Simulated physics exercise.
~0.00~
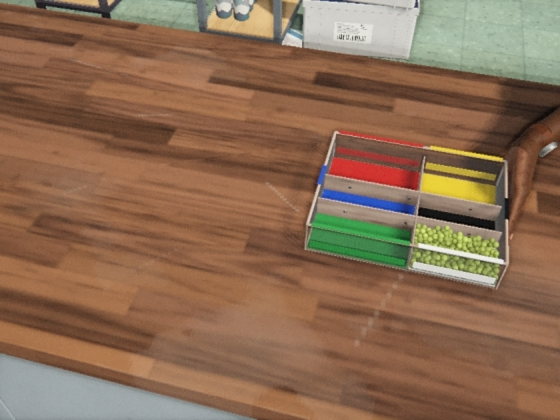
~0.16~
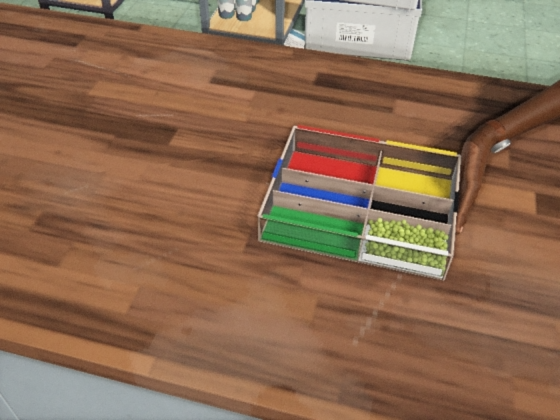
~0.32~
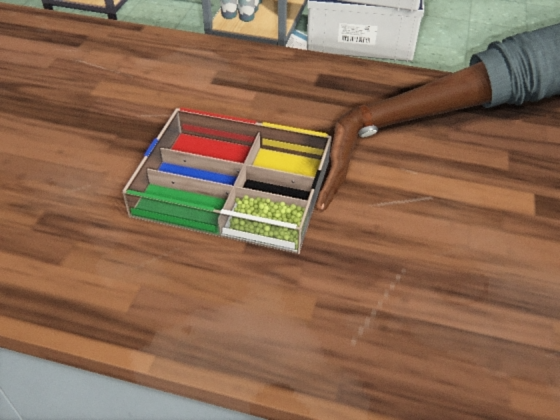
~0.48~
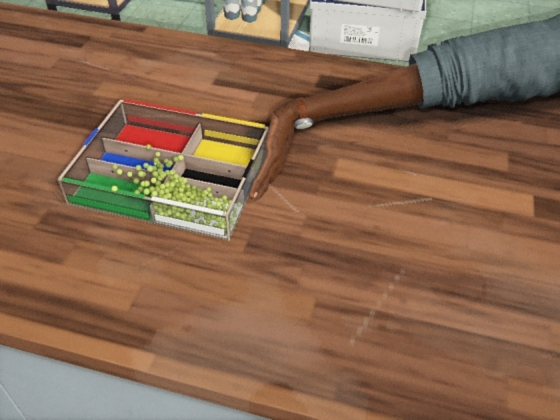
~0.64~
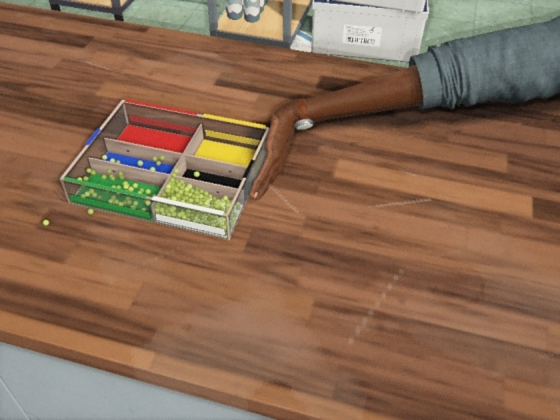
Hand sliding a divided tray left across a wooden counter and stopping, green peas spilling into neighbouring compartments and onto the counter.
